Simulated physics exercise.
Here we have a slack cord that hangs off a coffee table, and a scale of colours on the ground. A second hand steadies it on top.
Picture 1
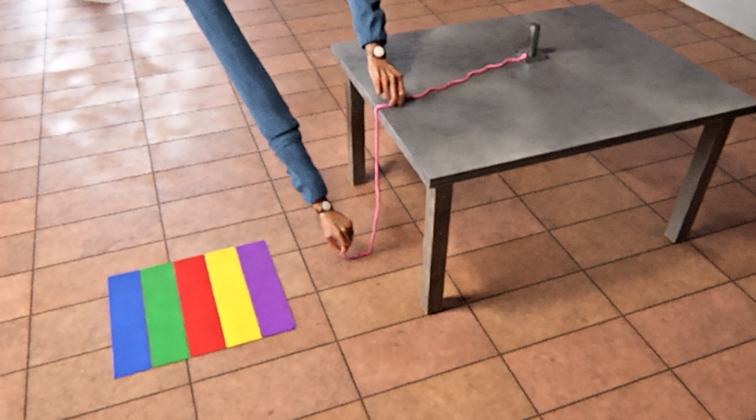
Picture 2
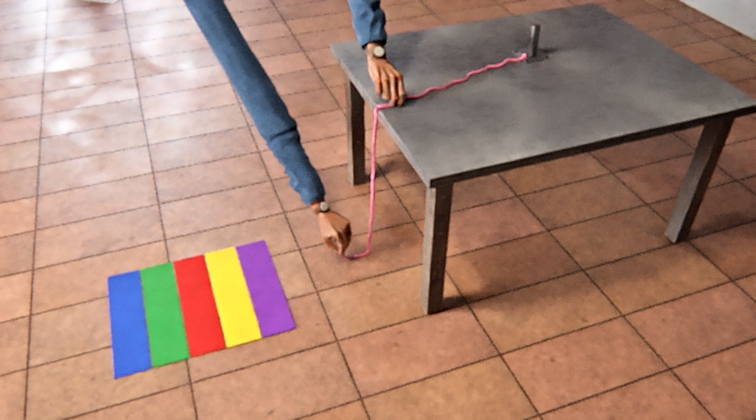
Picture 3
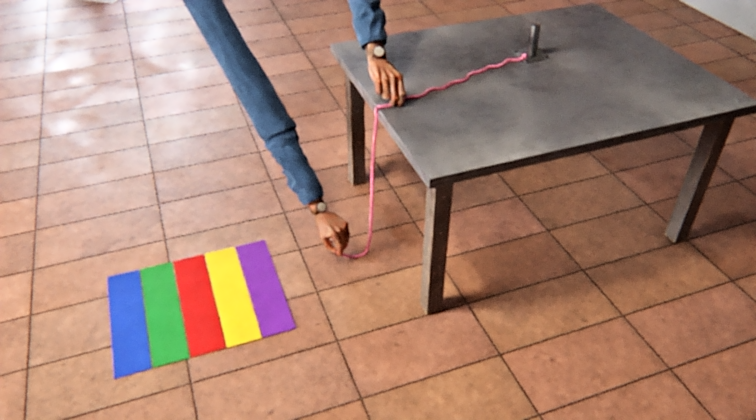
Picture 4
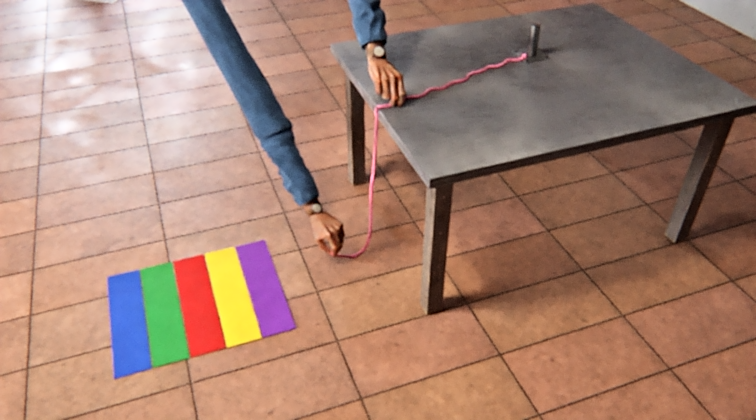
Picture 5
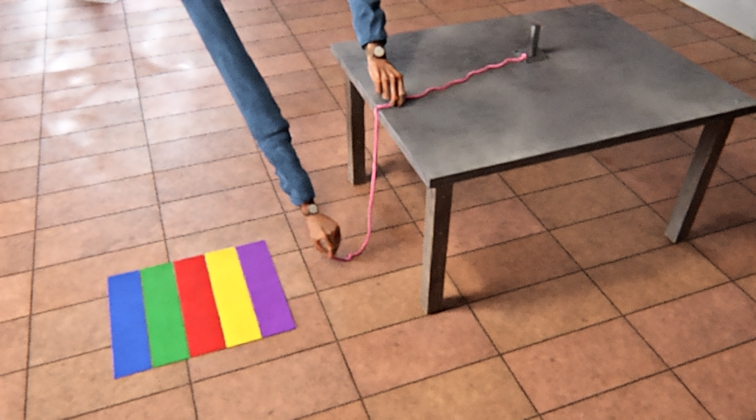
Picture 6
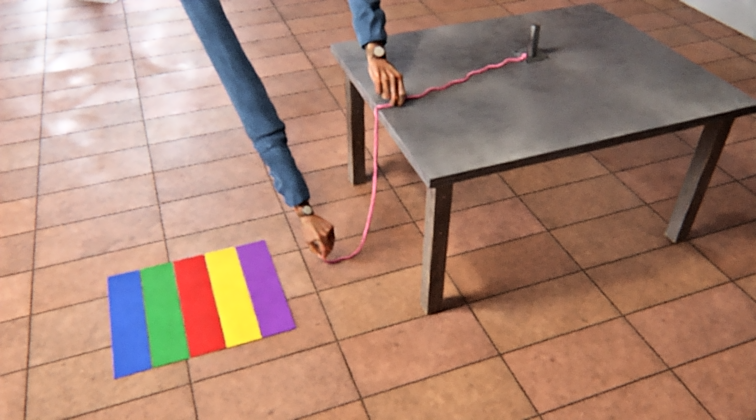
A hand slowly draws the end of a pink cord left beside a gray table.
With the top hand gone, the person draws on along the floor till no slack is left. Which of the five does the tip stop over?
The yellow one.
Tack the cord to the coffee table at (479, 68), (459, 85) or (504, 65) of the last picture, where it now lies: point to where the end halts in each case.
About (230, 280), (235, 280) and (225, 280).
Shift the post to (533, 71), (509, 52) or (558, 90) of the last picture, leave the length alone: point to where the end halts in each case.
Try by try, around (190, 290), (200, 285) and (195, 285).
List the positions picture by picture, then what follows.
End (341, 251); purple (274, 315); yellow (240, 324); red (204, 334); green (168, 343); blue (131, 354), in the first frame.
End (339, 252); cord through (504, 63) (461, 81) (411, 97) (374, 138) (373, 191) (369, 242), in the second frame.
End (337, 252), in the third frame.
End (332, 254); cord through (504, 63) (461, 81) (411, 97) (376, 138) (371, 192) (368, 242), in the fourth frame.
End (328, 255), in the fifth frame.
End (322, 256); cord through (504, 63) (461, 81) (411, 97) (376, 138) (374, 191) (362, 243), in the sixth frame.
Early on, end near (281, 266); short of the strips.
Midway, end near (245, 275); over purple.
At the end of the slack, end near (222, 281); over yellow. It halts on the yellow strip.
